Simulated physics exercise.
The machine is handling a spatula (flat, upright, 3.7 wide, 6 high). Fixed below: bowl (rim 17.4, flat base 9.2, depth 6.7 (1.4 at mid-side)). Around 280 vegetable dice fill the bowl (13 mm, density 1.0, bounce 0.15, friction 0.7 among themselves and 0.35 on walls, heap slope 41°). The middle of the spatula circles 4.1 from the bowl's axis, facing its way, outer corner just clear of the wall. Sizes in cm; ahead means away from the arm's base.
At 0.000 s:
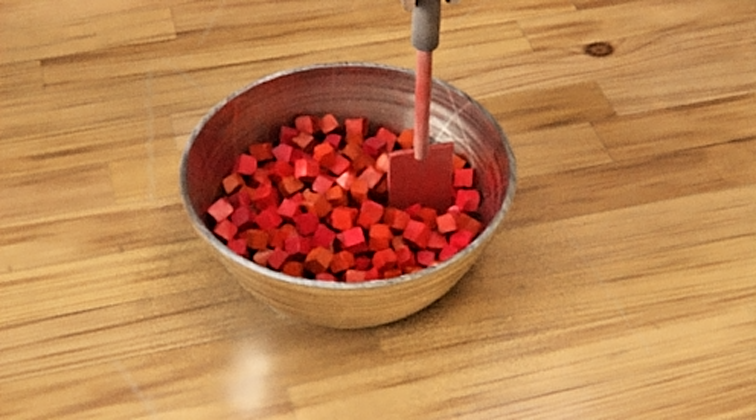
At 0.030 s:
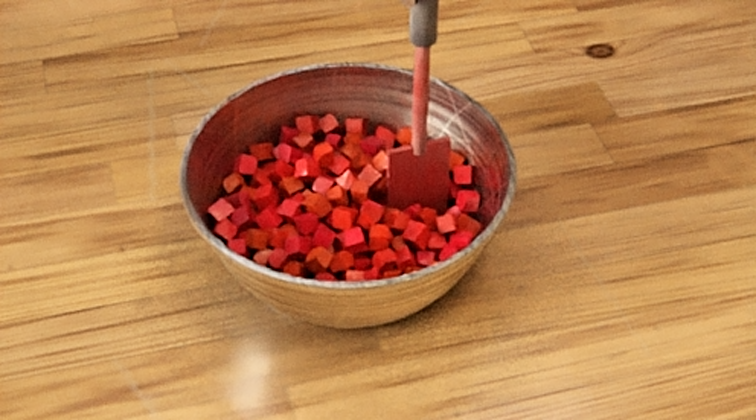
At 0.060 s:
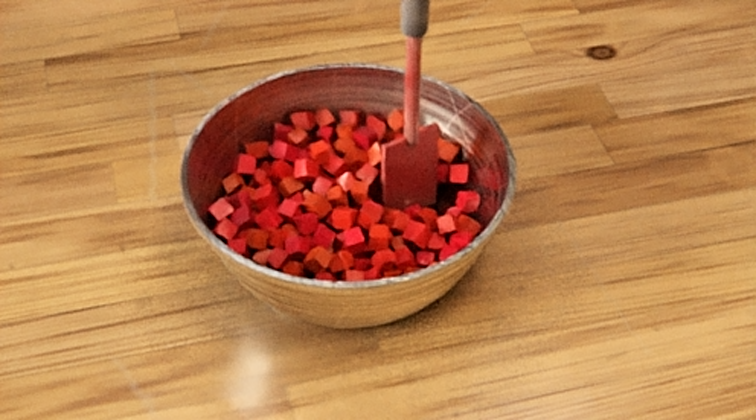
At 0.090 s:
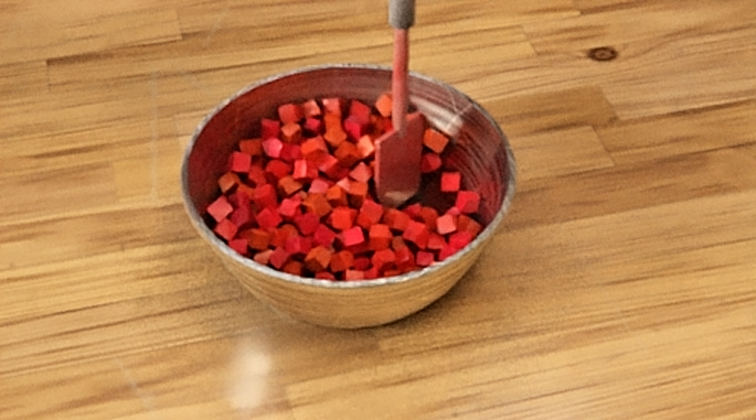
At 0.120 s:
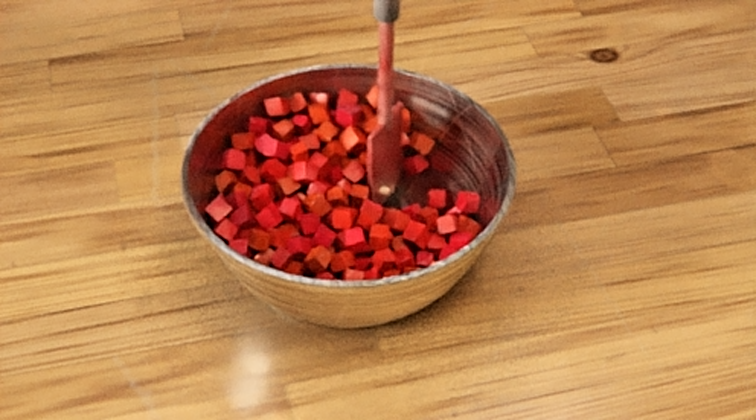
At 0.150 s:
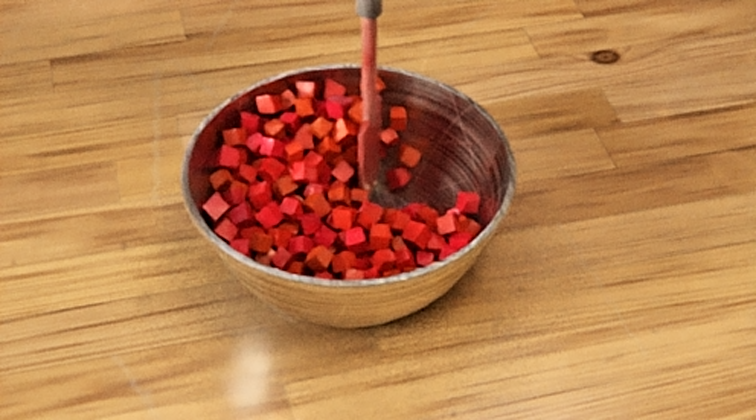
A red spatula sweeps leftward through a bowl of red cubes, pushing some aside.
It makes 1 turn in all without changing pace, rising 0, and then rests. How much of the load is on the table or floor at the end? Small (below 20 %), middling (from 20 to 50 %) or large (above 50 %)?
Answer: Small; below 20 % of the vegetable dice finish on the table or floor.
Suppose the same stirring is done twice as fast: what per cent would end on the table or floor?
It would be near 30 per cent.
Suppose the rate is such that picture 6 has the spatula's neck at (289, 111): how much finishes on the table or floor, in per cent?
Some 35 per cent.
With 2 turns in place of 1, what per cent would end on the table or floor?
It would be near 30 per cent.
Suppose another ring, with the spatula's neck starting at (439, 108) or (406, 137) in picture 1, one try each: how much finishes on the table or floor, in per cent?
Some 15 and 10 per cent.
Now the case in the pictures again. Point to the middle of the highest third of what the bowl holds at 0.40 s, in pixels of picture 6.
Around (292, 237).
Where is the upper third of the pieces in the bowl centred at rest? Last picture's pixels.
Around (378, 123).
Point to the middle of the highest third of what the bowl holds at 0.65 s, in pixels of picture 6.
Near (443, 181).
After 0.40 s, 177° round, highest piece 9 above the table; 271 in the bowl, 10 in flight or on the tool.
After 0.65 s, 293° round, highest piece 9 above the table; 255 in the bowl, 22 on the table or floor, 4 in flight or on the tool.
After 0.97 s, 0° round, highest piece 7 above the table; 246 in the bowl, 35 on the table or floor.
After 1.67 s, 0° round, highest piece 7 above the table; 246 in the bowl, 35 on the table or floor.
At rest, 246 in the bowl, 35 on the table or floor. That is 12 % on the table or floor.
